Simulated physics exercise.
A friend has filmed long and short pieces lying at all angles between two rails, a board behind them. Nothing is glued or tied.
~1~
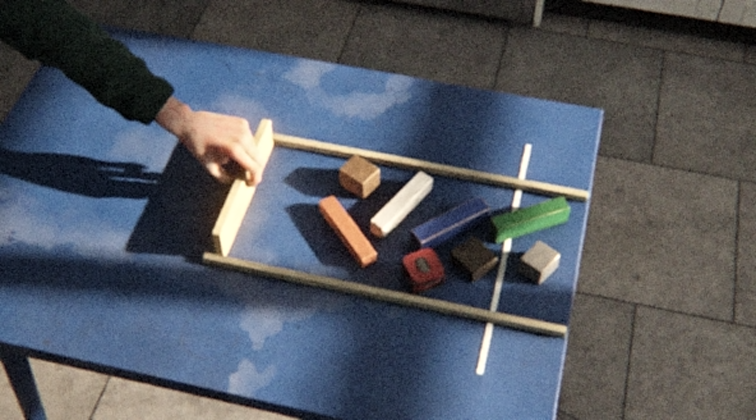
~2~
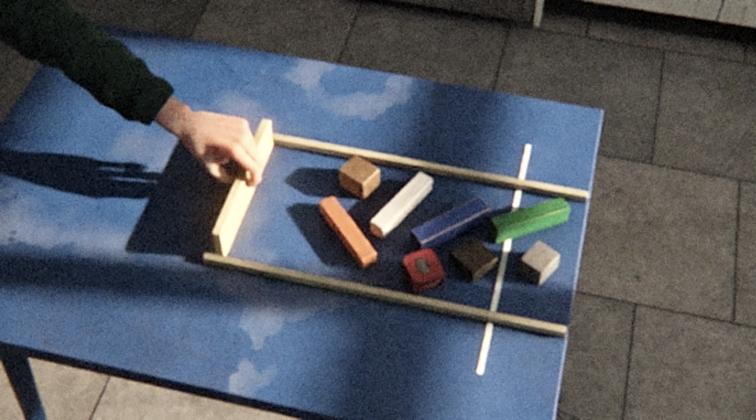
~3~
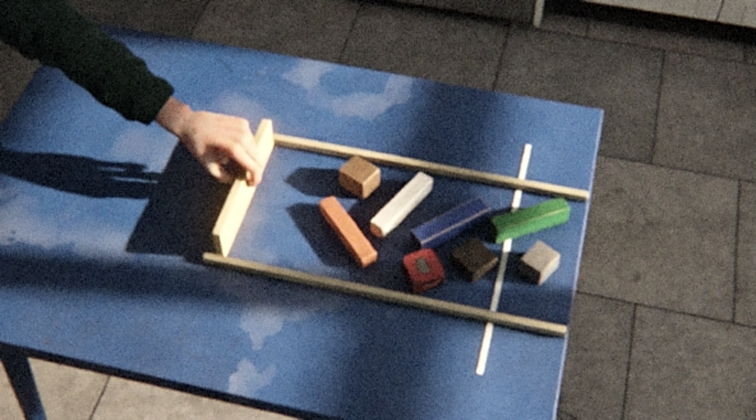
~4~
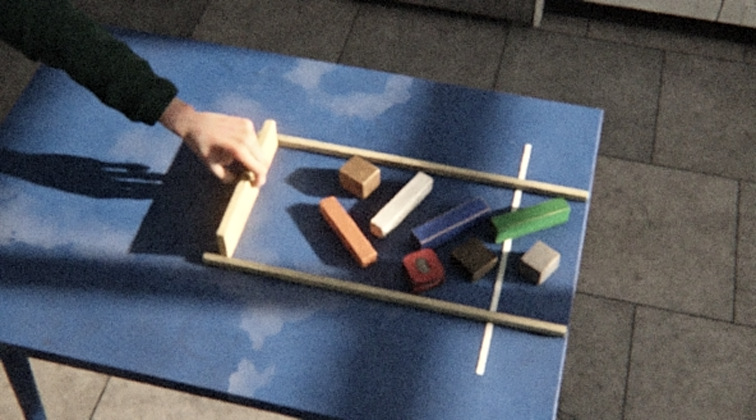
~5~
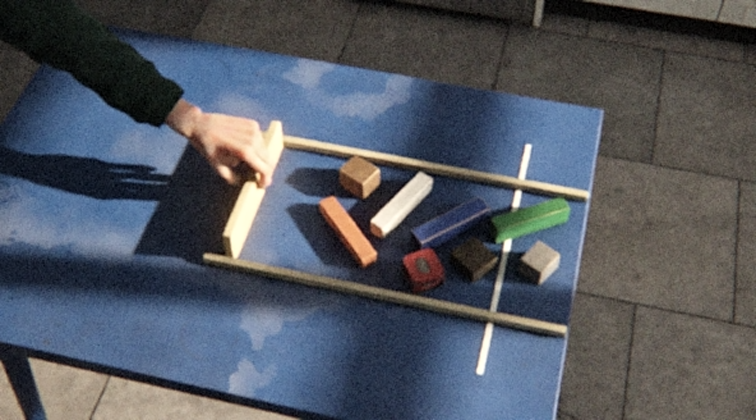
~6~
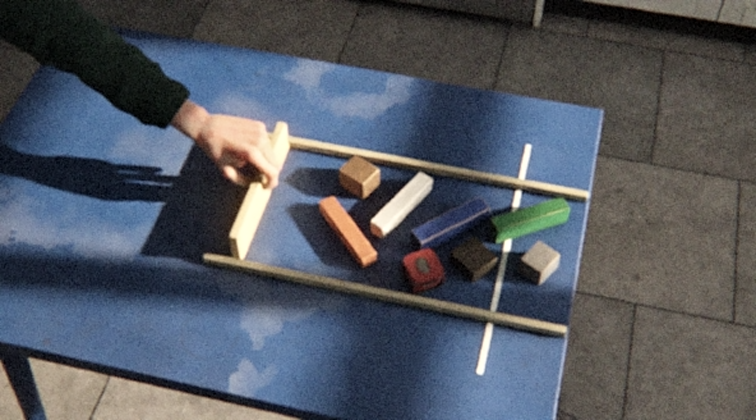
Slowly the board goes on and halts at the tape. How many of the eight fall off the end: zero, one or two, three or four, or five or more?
Outcome: The number that fall off is one or two.
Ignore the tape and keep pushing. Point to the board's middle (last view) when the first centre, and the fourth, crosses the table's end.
About (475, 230), then (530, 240).
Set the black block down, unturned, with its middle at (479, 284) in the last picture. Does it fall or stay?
It survives.
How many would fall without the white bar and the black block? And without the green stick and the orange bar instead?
First 0, then 0.
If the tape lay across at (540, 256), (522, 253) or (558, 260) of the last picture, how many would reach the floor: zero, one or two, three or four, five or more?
The falls would be 3 or 4; three or four; more than four.
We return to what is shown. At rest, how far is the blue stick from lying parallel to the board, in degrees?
Some 15 degrees.
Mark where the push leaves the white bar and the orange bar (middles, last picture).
First (546, 233), then (509, 271).
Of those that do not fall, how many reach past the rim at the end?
1 of them.
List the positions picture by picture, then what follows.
Grey block (539, 263); green stick (529, 220); black block (474, 259); board (244, 187); tape (506, 250), in the first picture.
Green stick (529, 220); brown block (359, 177), in the second picture.
Black block (474, 259); blue stick (451, 225), in the third picture.
Grey block (539, 263); board (248, 187), in the fourth picture.
Green stick (529, 220); orange bar (347, 232), in the fifth picture.
Grey block (539, 263); green stick (529, 220); black block (474, 259); board (260, 190); tape (506, 250), in the sixth picture.
Early on, none off yet; grey block at rest near (539, 263); green stick at rest near (529, 220); black block at rest near (474, 259).
Finally, the number that fall off is one or two; lost, green stick and grey block.
